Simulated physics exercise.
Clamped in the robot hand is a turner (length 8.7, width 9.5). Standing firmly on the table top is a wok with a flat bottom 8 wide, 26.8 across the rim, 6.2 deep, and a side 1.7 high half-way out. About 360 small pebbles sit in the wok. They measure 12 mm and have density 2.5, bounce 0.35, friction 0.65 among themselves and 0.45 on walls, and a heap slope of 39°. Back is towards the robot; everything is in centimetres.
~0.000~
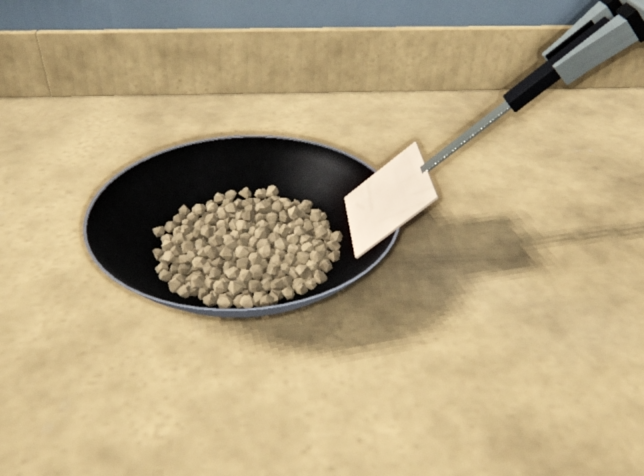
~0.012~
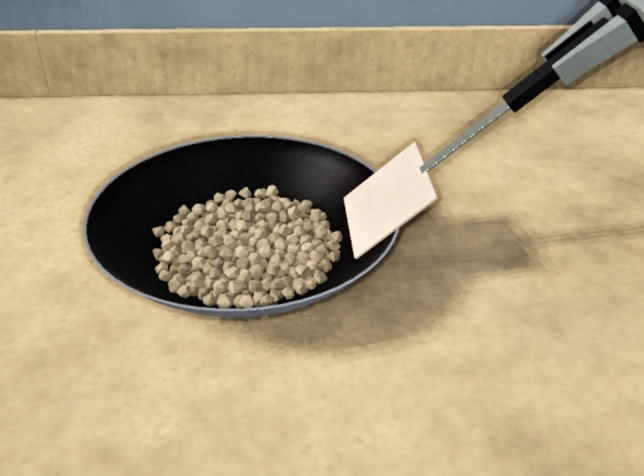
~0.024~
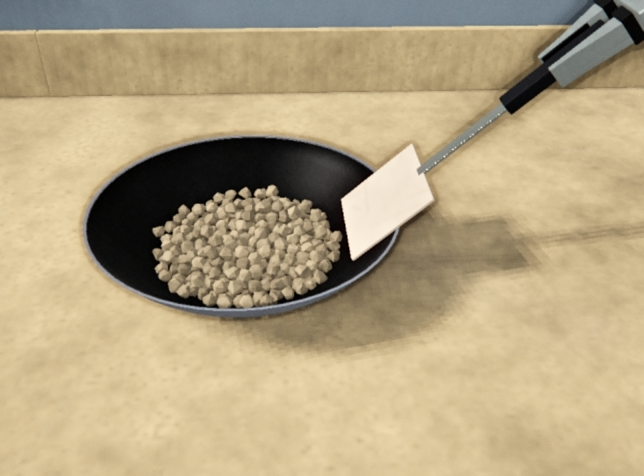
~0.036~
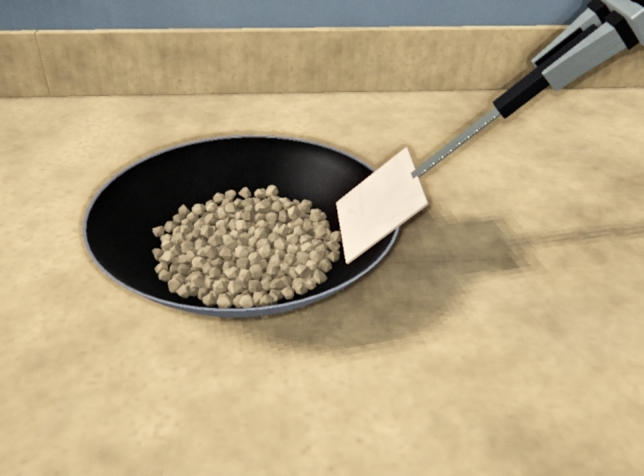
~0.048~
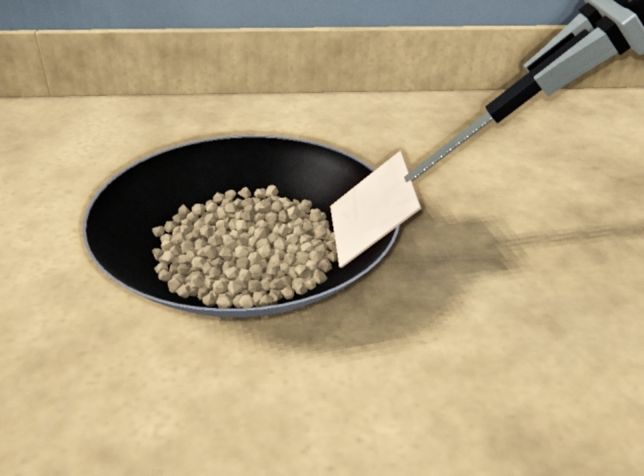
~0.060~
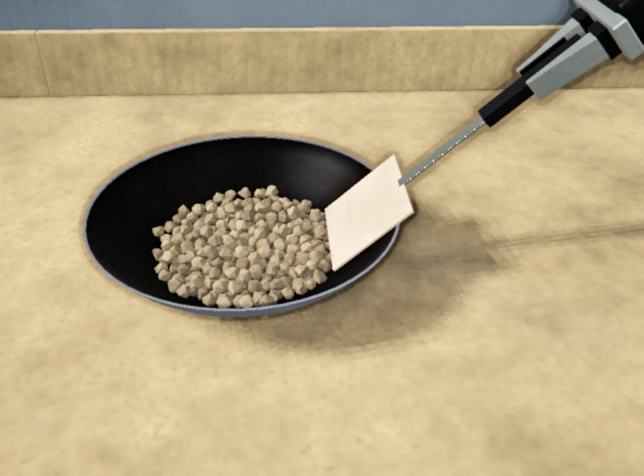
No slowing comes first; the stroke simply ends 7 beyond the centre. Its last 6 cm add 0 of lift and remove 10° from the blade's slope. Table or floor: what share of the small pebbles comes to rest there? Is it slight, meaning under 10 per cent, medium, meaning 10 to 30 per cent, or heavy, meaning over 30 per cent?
It is medium, from 10 to 30 per cent.
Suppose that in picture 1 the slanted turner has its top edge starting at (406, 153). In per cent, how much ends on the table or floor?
Around 15 percent ends up on the table or floor.
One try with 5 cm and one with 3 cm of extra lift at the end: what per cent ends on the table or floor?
First try around 5 percent, second try around 10 percent.
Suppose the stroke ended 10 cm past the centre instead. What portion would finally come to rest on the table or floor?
In that case about 40 percent ends on the table or floor.
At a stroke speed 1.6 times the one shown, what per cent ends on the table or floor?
About 20 per cent.
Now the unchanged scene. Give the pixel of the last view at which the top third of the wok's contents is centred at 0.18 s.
Around (184, 233).
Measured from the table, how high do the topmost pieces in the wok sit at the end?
About 8.0 cm above the table.
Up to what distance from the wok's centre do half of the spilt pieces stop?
20 cm.
After 0.18 s, sloping 43°, highest piece 5 above the table; 355 in the wok.
After 0.30 s, sloping 39°, highest piece 8 above the table; 355 in the wok.
After 0.56 s, sloping 33°, highest piece 8 above the table; 290 in the wok, 60 on the table or floor, 5 on the blade or in flight.
After 1.61 s, sloping 33°, highest piece 8 above the table; 289 in the wok, 66 on the table or floor.
At rest, 289 in the wok, 66 on the table or floor. That is 19 % on the table or floor.
